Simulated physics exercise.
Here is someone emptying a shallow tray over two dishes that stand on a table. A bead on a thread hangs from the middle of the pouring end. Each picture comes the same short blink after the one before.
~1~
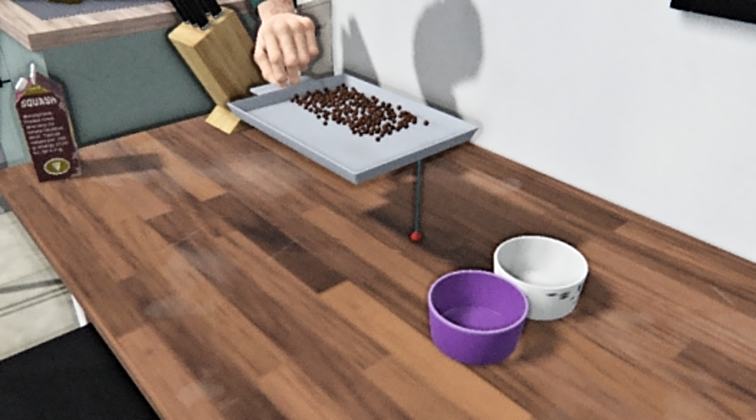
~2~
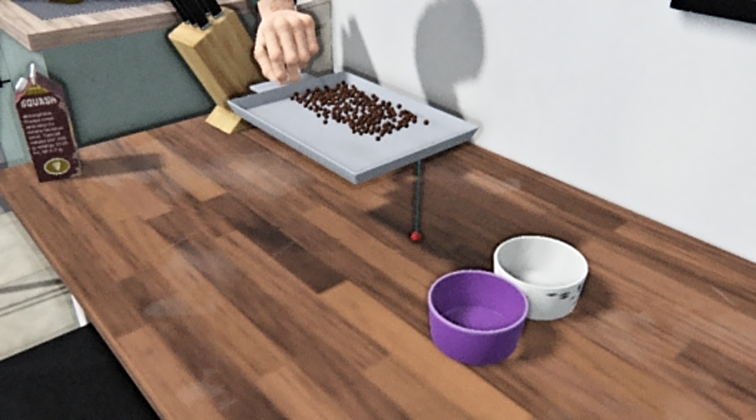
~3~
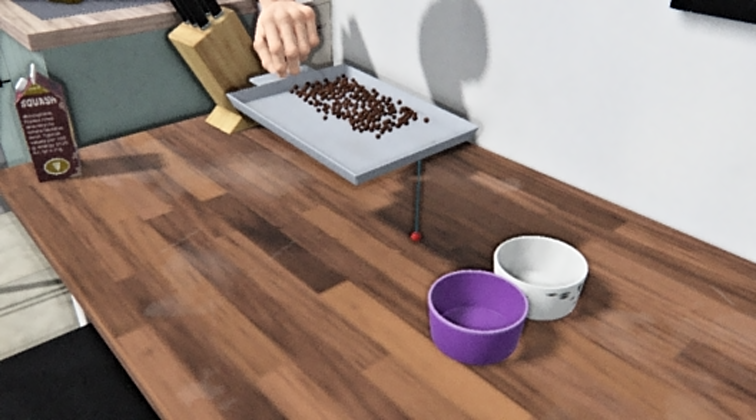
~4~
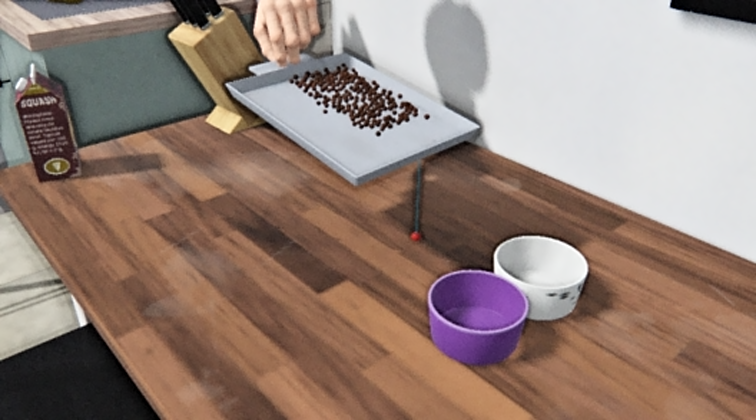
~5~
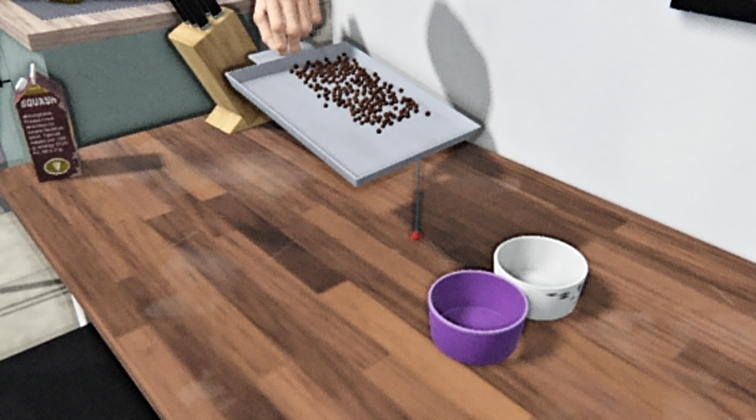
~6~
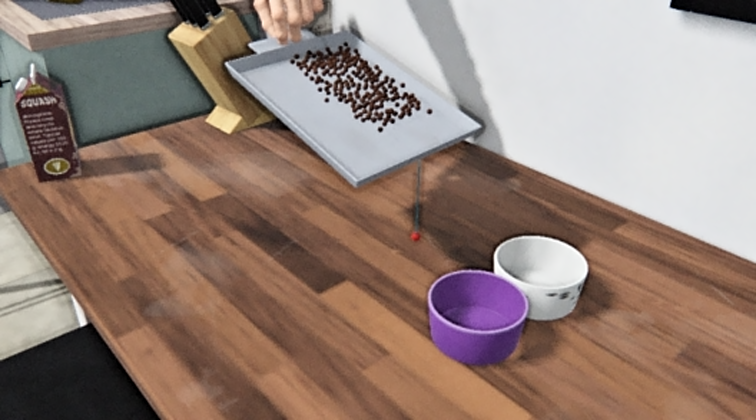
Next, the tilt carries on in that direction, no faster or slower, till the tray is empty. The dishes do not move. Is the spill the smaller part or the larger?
Caught overall: Under half.
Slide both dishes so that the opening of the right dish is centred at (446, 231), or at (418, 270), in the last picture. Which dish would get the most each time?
The first try: The dish on the left. The second: The right dish.
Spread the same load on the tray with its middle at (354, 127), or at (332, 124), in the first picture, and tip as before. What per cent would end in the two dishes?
The first gives 0 %, the second 0 %.
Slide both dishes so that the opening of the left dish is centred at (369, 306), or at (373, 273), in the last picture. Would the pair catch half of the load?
First above a half, then above a half.
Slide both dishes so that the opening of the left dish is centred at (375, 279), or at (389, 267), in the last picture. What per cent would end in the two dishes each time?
Roughly 80 per cent, and 70 per cent.
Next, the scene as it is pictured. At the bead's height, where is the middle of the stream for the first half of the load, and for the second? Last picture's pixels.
Early half (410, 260), late half (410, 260).
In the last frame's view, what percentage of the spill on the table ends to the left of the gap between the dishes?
Near 100 %.
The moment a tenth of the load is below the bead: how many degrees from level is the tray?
Near 55 degrees.
Shortly afterwards, tray tipped steeply; the bulk on the tray; only a few in the left dish; a little outside both; only a few in the air.
Next, tray tipped right over; only a few in the left dish; the bulk outside both; near a quarter in the air.
Some moments later, tray tipped past a quarter turn; only a few in the left dish; only a few in the right dish; all but a few outside both.
In the end, tray tipped past a quarter turn; only a few in the left dish; only a few in the right dish; all but a few outside both.
